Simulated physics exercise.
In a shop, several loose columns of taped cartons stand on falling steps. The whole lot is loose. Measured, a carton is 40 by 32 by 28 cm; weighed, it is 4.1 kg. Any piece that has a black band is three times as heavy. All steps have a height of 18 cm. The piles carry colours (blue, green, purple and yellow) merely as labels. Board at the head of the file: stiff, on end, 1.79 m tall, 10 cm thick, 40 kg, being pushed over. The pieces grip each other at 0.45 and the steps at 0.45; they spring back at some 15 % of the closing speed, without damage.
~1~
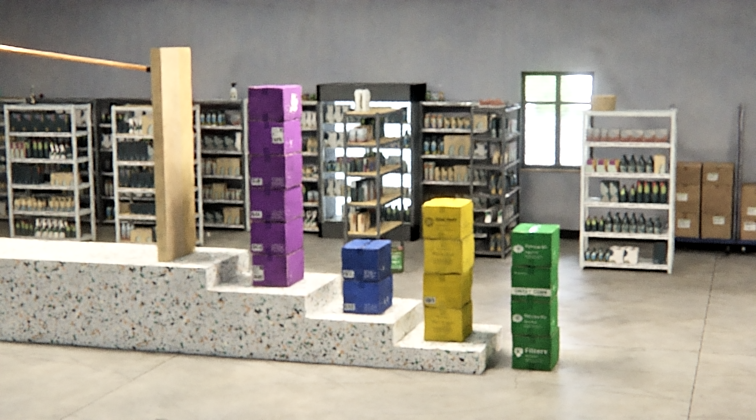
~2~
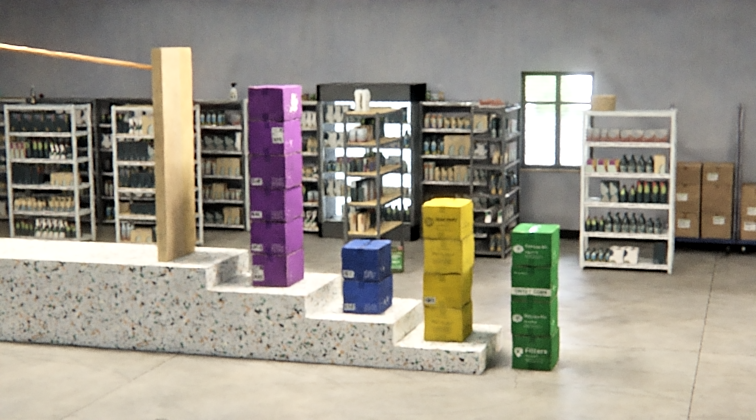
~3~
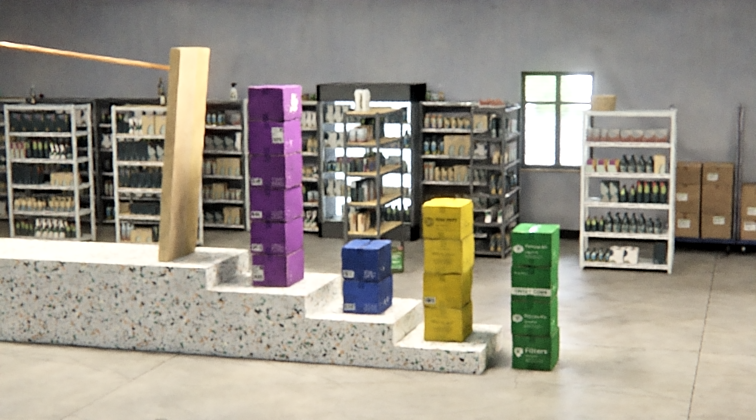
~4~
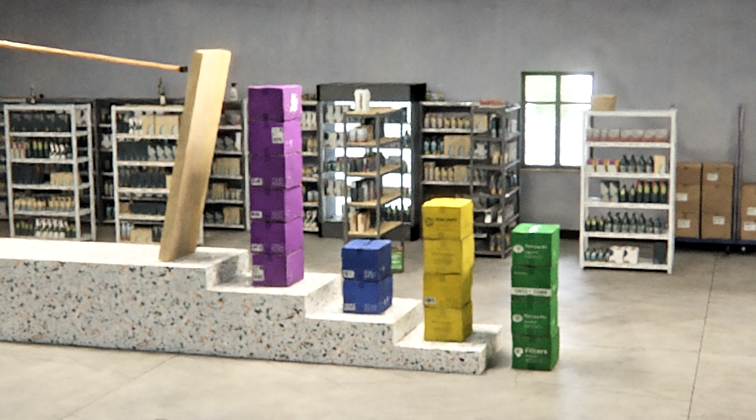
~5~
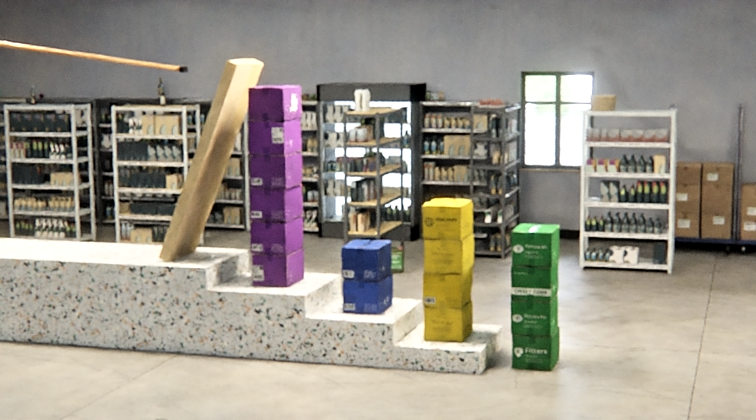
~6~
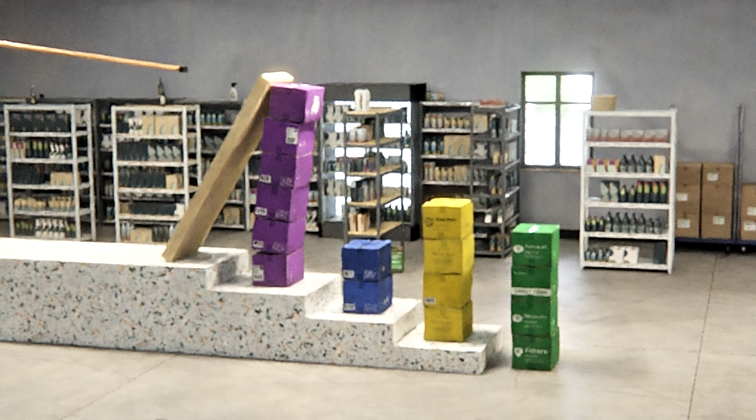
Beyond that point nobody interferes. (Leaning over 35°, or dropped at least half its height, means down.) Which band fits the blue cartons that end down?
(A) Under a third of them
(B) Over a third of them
(A) Under a third of them.
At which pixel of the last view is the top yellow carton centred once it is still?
Around (622, 311).
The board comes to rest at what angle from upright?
It ends up leaning about 70 degrees from upright.
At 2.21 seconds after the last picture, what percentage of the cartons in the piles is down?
60 per cent at that moment.
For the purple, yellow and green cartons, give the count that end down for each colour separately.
Purple: 6; yellow: 4; green: 4.
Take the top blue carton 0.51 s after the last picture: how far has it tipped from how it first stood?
My estimate is close to 0°.
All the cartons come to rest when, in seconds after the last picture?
Time: About 3.5 s.
Then, 0.51 s later than the last frame, board 70° from upright; none of the 2 blue cartons down (5 of 16 in all colours); top blue carton unmoved; top purple carton tilted 71°, 60 cm lower.
Then, 2.21 s later than the last frame, board 70° from upright; none of the 2 blue cartons down (10 of 16 in all colours); top blue carton moved 41 mm; top purple carton on its side.
When it is over, board 70° from upright; none of the 2 blue cartons down (14 of 16 in all colours); top blue carton moved 42 mm; top yellow carton on its side. That is 0 per cent. In pixels of the last frame, middles, top blue carton near (371, 261), top yellow carton near (622, 311).
